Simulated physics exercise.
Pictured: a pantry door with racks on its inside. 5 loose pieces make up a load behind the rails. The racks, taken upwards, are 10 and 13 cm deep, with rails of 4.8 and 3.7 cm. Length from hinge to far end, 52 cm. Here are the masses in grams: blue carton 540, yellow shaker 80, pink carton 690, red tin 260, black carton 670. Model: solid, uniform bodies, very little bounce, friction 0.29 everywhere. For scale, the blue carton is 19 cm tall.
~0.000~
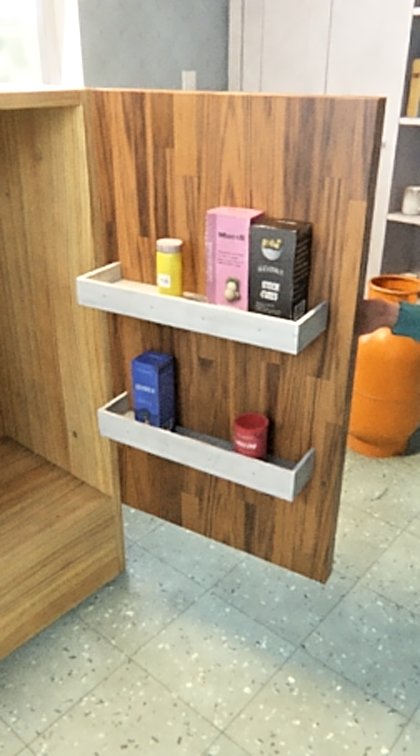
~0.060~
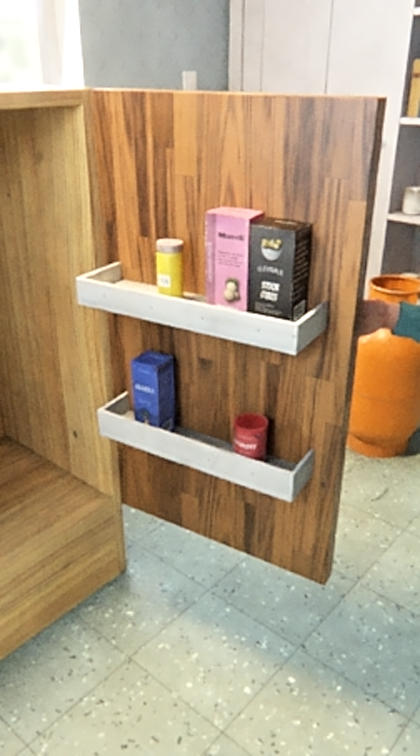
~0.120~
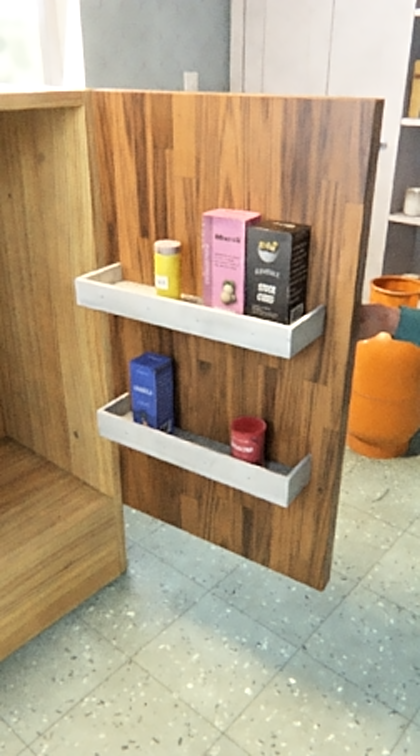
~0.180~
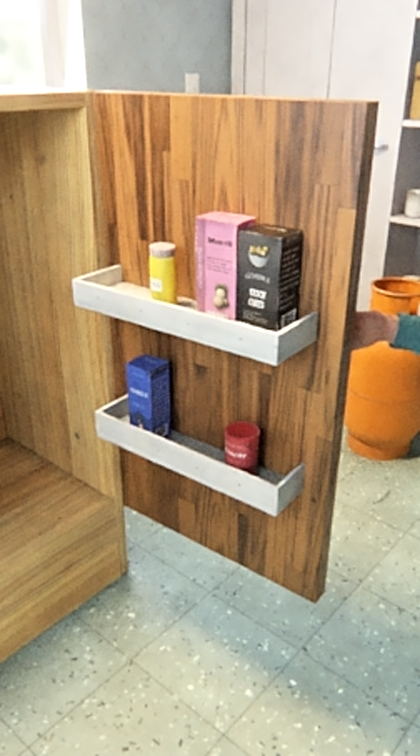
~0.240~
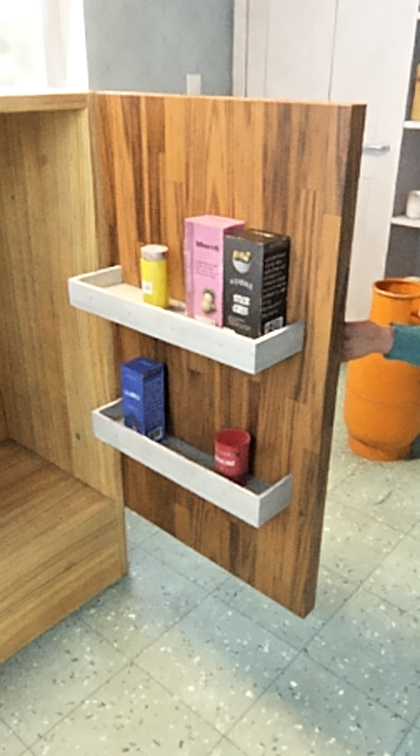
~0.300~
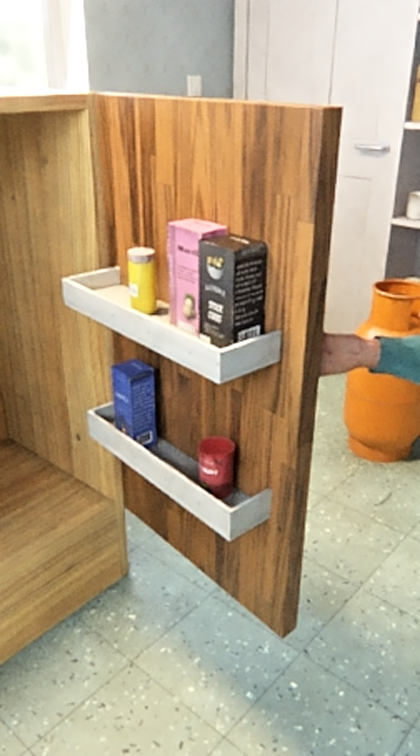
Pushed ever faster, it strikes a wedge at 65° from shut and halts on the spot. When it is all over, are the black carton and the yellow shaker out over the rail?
My prediction: The black carton is shed. The yellow shaker is kept.
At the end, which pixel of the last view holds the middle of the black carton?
It stops at about (88, 733).
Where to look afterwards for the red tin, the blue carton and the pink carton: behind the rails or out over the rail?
At the end the red tin remains on its base, the blue carton remains on its base and the pink carton leaves its base.
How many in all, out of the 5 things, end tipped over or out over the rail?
It comes to 2.
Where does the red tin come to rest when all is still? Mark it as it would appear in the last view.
In the last view, its centre sits near (150, 492).
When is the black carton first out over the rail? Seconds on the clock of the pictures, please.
Near 0.7 s on the clock.
Around 0.60 s, open by 65°; pink carton now out over the rail; black carton at 59° to upright near (102, 317); yellow shaker shifted 4 cm near (85, 286).
Around 1.00 s, open by 65°; black carton now out over the rail; yellow shaker shifted 4 cm near (85, 286); red tin shifted 2 cm.
Finally (1.5 s), out over the rail, pink carton and black carton; the other 3 still in place (within 5 cm). In the last view, black carton near (88, 733), yellow shaker near (85, 286).
